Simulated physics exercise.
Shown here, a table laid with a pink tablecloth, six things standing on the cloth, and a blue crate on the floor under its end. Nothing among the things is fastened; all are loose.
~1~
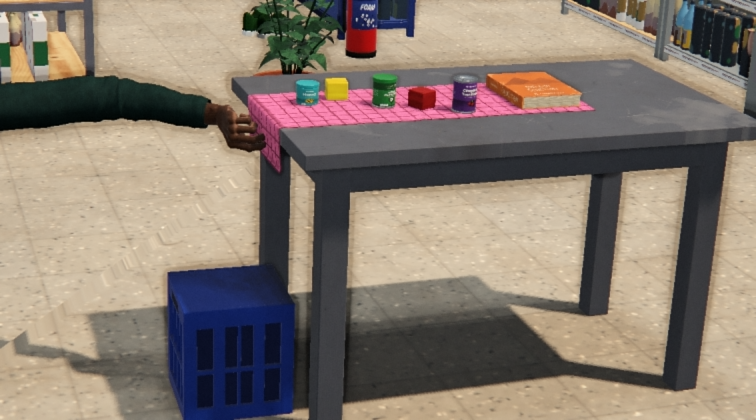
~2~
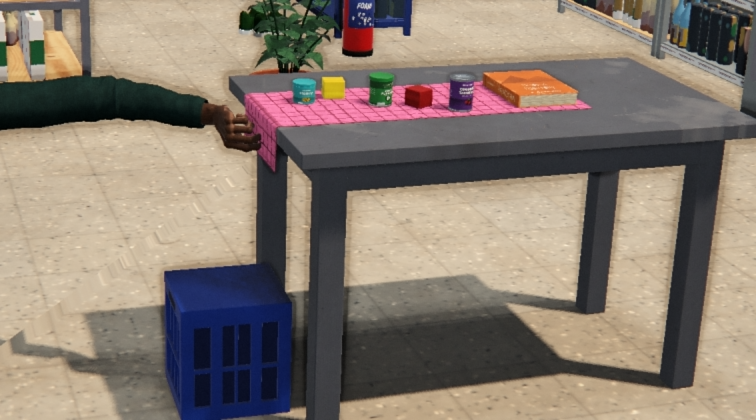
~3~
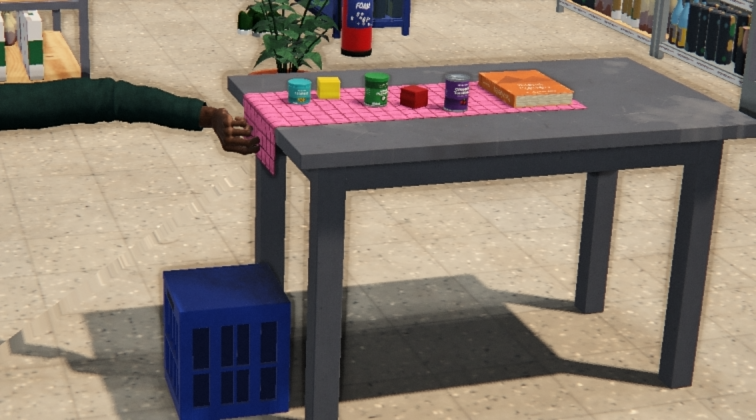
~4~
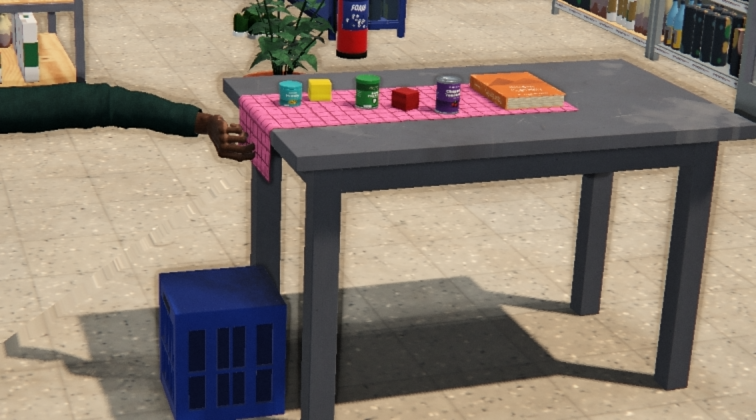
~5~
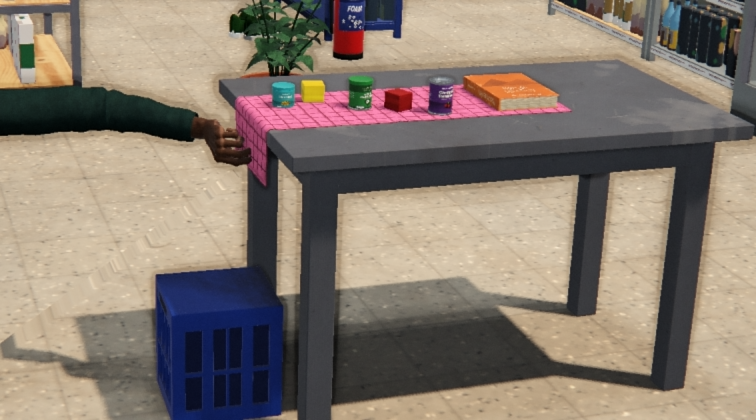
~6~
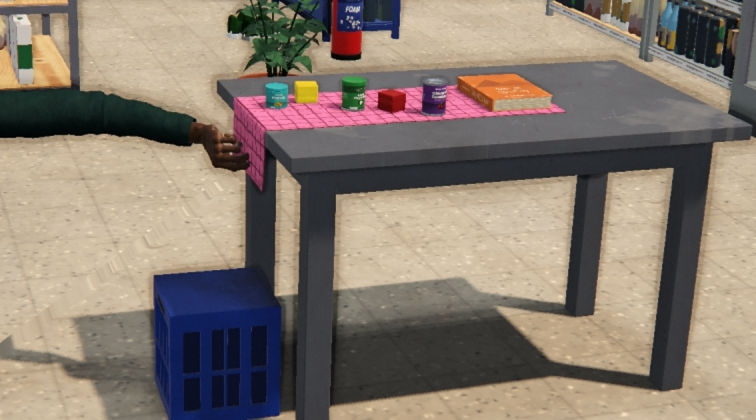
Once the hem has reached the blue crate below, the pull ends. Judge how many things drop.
Tally: Three.
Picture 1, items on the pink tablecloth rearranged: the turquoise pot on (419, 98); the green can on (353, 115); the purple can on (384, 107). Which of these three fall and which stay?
Turquoise pot: Still up. Green can: Gone off. Purple can: Gone off.
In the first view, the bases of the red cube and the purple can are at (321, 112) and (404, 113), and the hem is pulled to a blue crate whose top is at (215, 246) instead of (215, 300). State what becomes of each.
Observed: Red cube departs; purple can remains seated.
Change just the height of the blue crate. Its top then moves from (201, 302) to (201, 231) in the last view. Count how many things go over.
That comes to 1.
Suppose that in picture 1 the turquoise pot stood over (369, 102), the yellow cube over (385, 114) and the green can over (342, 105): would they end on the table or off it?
Turquoise pot gone, yellow cube gone, green can gone.
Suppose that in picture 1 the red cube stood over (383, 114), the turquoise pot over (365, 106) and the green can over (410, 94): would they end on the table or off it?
Red cube: Off. Turquoise pot: Off. Green can: Still up.
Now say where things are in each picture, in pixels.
The first picture shows hem (281, 174); turquoise pot (308, 83); yellow cube (337, 80); green can (385, 77); red cube (422, 90); purple can (466, 78); top of the crate (215, 299).
The second picture shows hem (275, 173); turquoise pot (304, 81).
The third picture shows hem (275, 176); yellow cube (329, 79).
The fourth picture shows hem (270, 183); green can (368, 78); top of the crate (206, 301).
The fifth picture shows hem (267, 188); red cube (399, 92).
The sixth picture shows hem (262, 193); turquoise pot (277, 86); yellow cube (306, 83); green can (354, 80); red cube (392, 92); purple can (435, 81).
Soon after, hem near (245, 237); turquoise pot gone.
Then, hem on the crate; turquoise pot, yellow cube and green can gone.
At rest, hem on the crate; turquoise pot, yellow cube and green can gone. The table loses three.
